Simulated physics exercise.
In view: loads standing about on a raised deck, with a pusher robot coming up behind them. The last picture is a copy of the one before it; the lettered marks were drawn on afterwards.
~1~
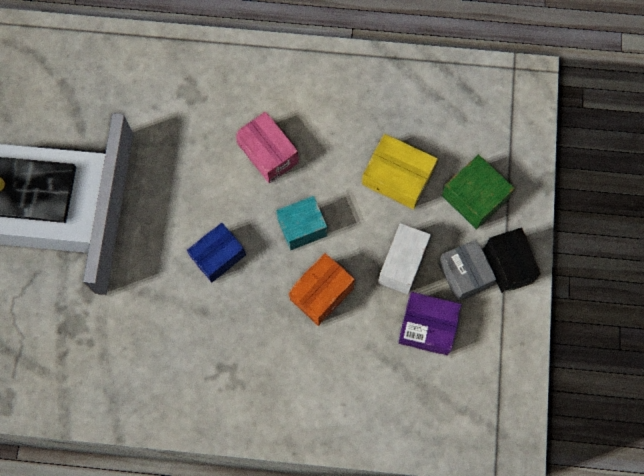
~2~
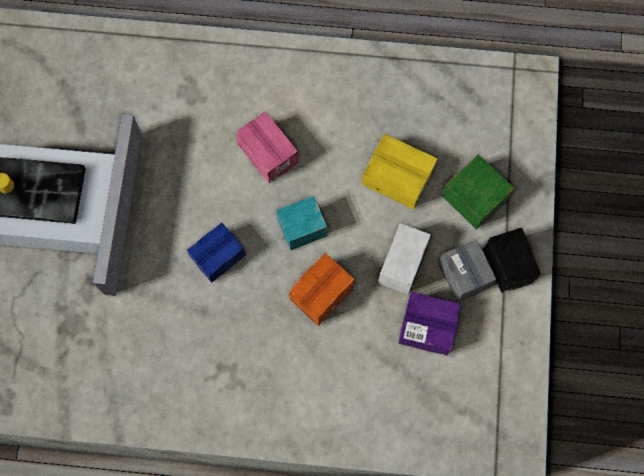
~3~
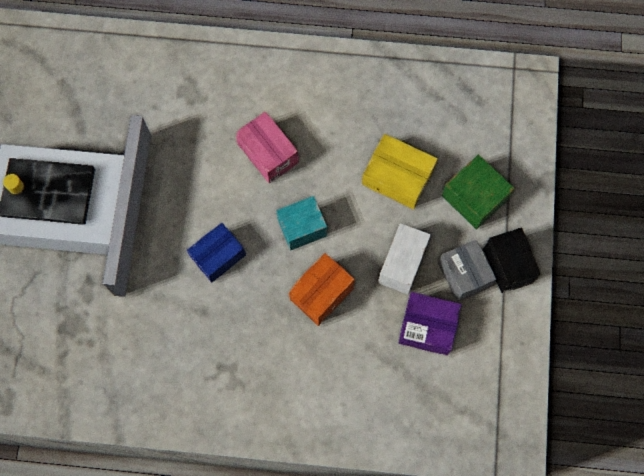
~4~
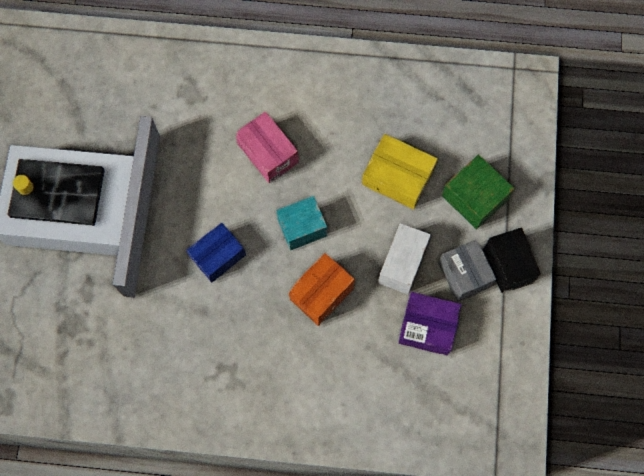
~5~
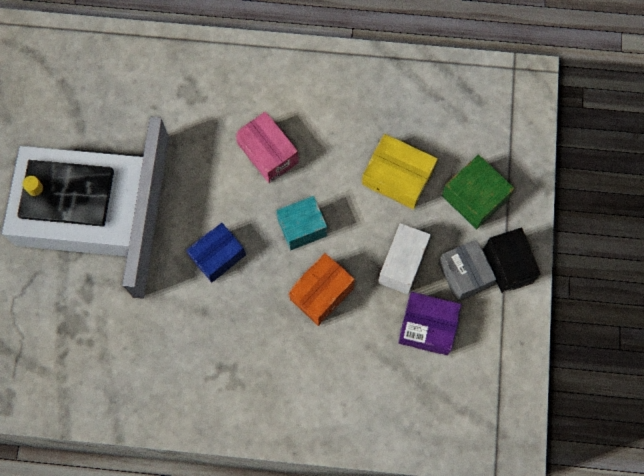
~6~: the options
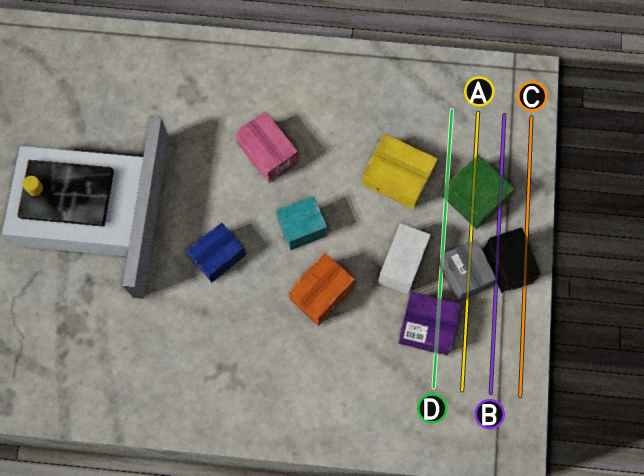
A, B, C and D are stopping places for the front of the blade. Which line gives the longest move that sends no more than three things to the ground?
No fourth one falls up to A.
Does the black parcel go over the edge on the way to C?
By then, yes.
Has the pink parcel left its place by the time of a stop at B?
Yes.
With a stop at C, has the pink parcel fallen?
By then, no.
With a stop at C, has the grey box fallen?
Yes.
On the marked copy, A at (470, 245); B at (498, 248); C at (526, 251); D at (443, 243).
Following A. Soon after the start, robot (189, 204); pink parcel (301, 156); blue box (290, 256).
Later, robot (308, 215); green crate (519, 196); grey box (475, 272).
In the end, robot (401, 224); black parcel over the edge; green crate over the edge; three fallen.
As for the rest, B drops five; C drops six; D is within the limit but short.
